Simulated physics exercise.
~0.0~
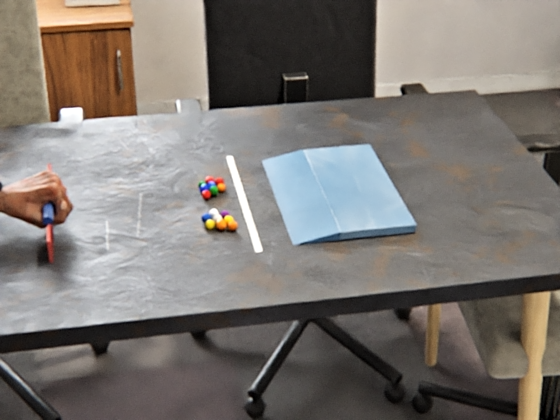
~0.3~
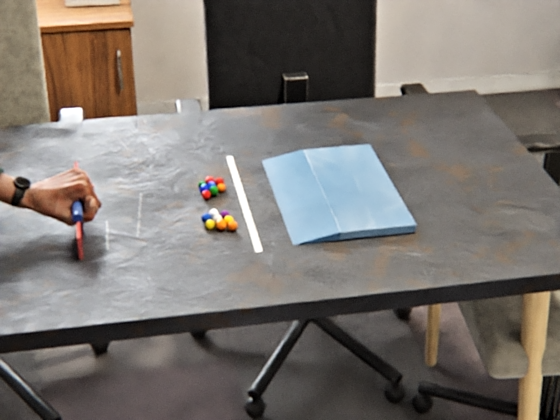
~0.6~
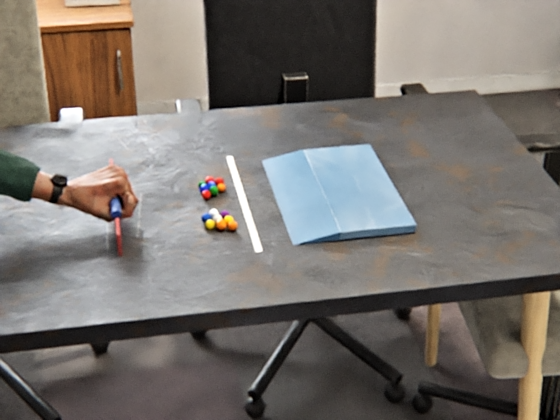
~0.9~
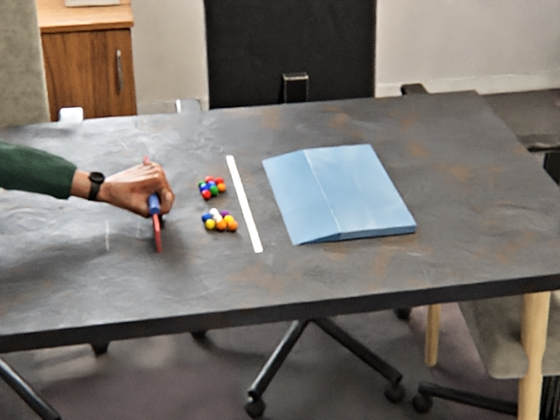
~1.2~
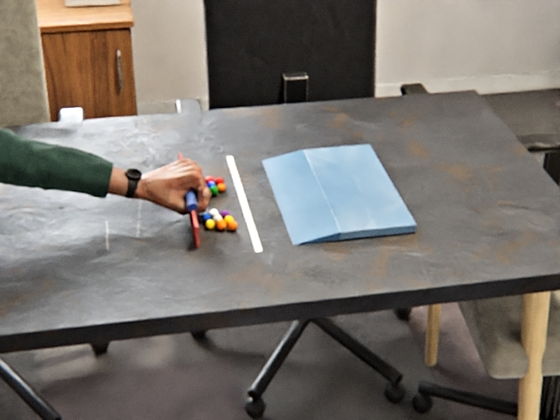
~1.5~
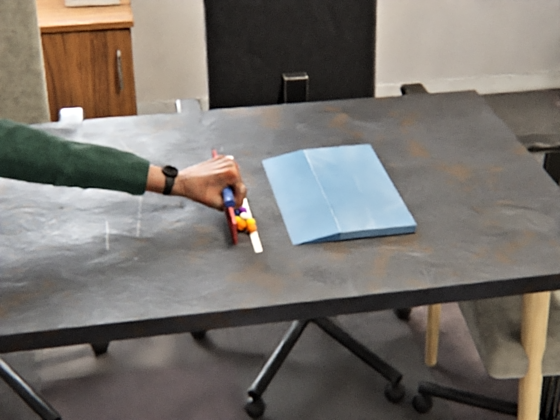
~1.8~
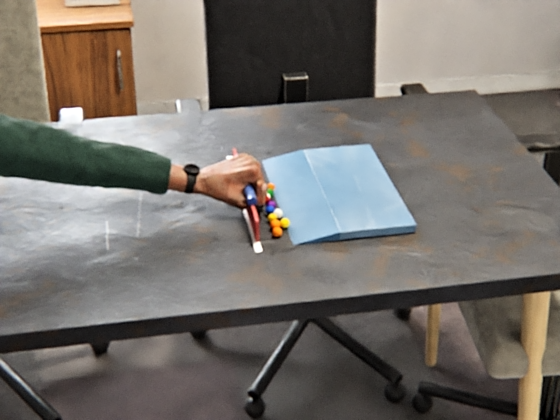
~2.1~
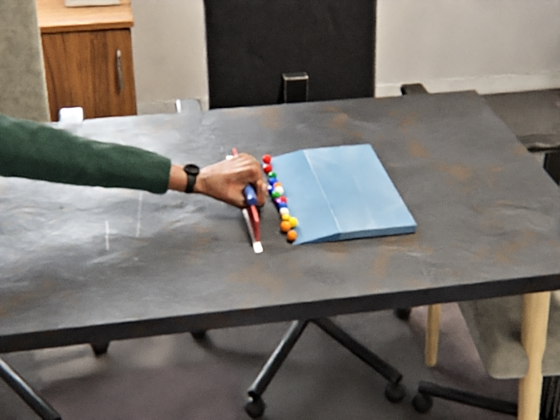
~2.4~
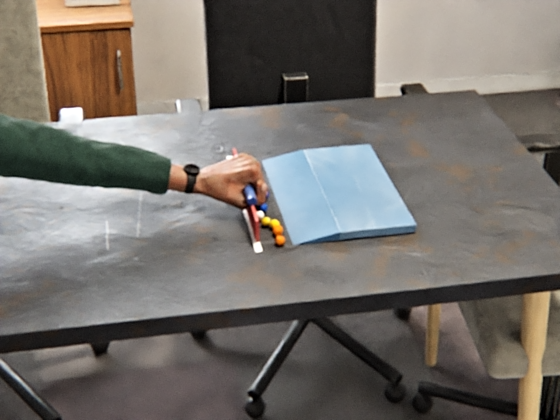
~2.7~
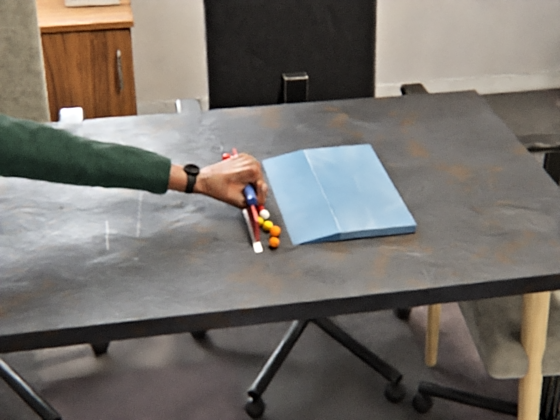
A hand in a dark green sleeve and black watch pushes a red and blue scraper from left to right across a dark grey table in an office, seen from above and to the side. Ahead lie two small clusters of colourful balls, a strip of white tape and a low light-blue wedge. The scraper gathers both clusters, sweeps them over the tape and stops on it. The balls roll on to the wedge's near edge, and some ride a little way up. They then roll back, ending beside the resting scraper, short of the wedge.
